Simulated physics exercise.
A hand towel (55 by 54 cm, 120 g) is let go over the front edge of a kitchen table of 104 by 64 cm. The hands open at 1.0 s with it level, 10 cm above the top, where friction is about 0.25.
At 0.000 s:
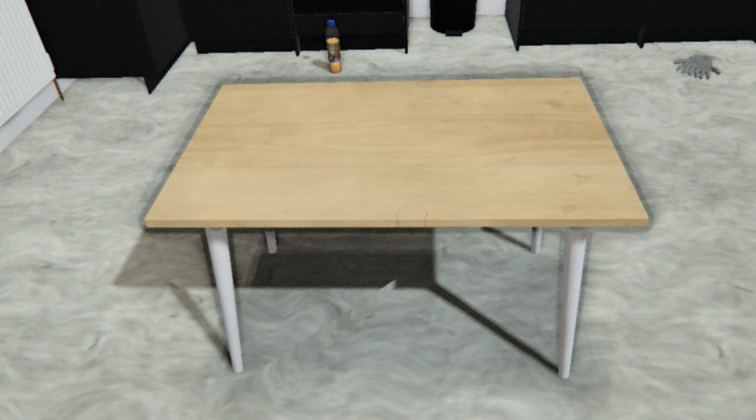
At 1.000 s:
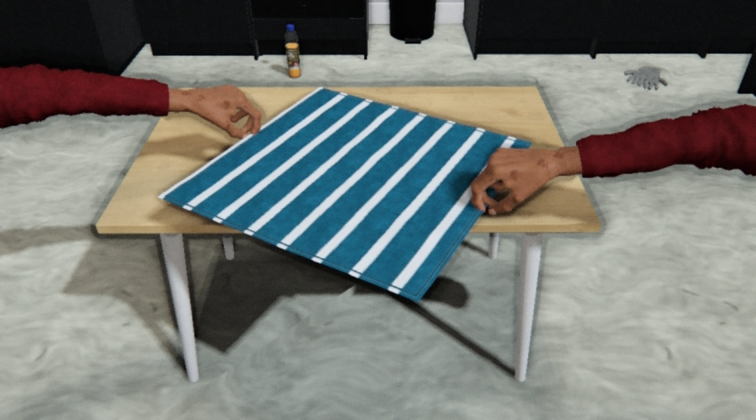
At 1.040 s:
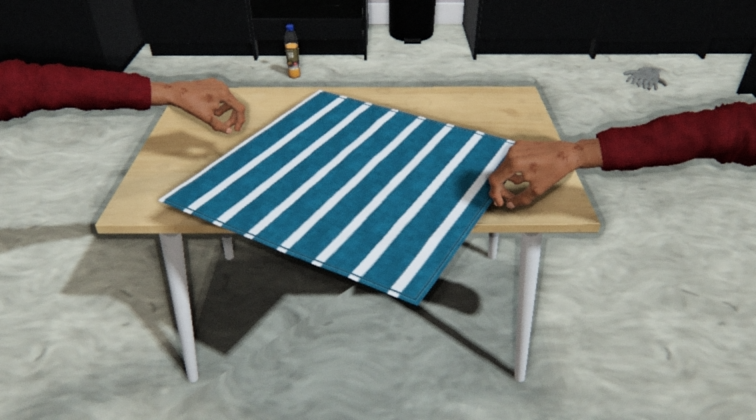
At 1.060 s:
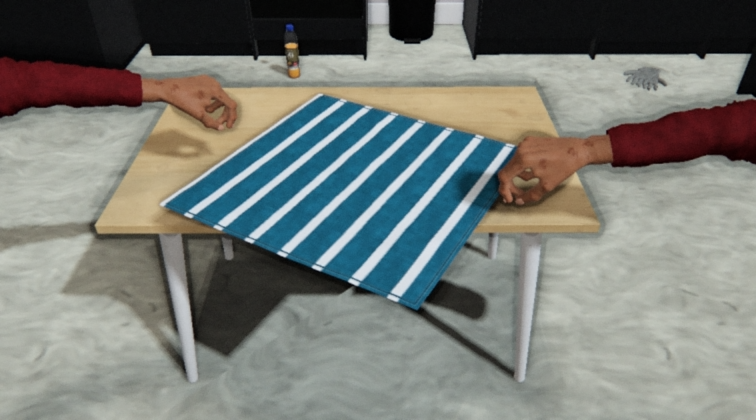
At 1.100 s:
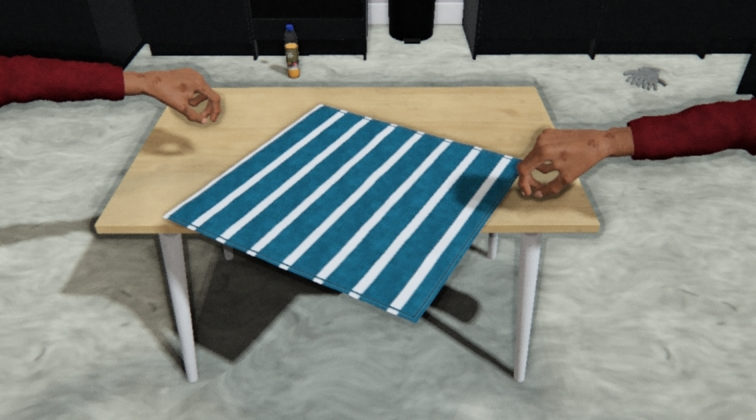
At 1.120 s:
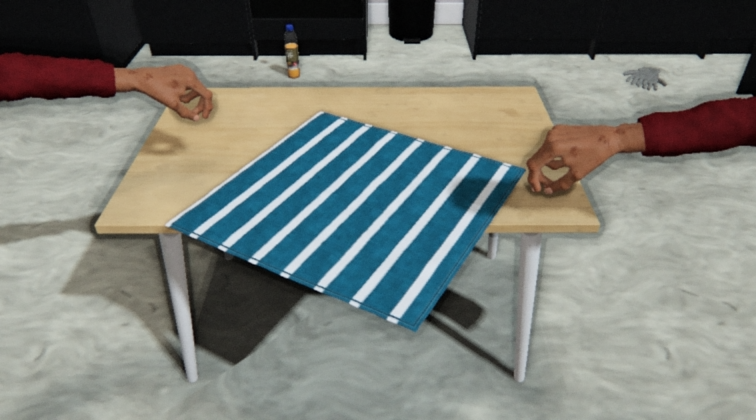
Two hands in dark red sleeves reach in from left and right over a pale wooden kitchen table with white legs, seen from the front and slightly above. They hold a blue hand towel with white stripes askew across its front edge, an orange bottle and grey glove behind on the marbled floor. The hands open and draw apart, and the towel slides slightly forward over the edge.
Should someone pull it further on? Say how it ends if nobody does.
The hand towel falls off.
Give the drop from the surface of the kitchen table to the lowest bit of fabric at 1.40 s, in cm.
Some 36 cm.
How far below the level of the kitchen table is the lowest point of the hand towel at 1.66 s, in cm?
Some 58 cm.
After 1.4 s, 40 % of the hand towel is still over the top.
After 1.7 s, 0 % of the hand towel is still over the top.
After 1.9 s, 0 % of the hand towel is still over the top.
After 2.2 s, 0 % of the hand towel is still over the top.
After 4.4 s, 0 % of the hand towel is still over the top.
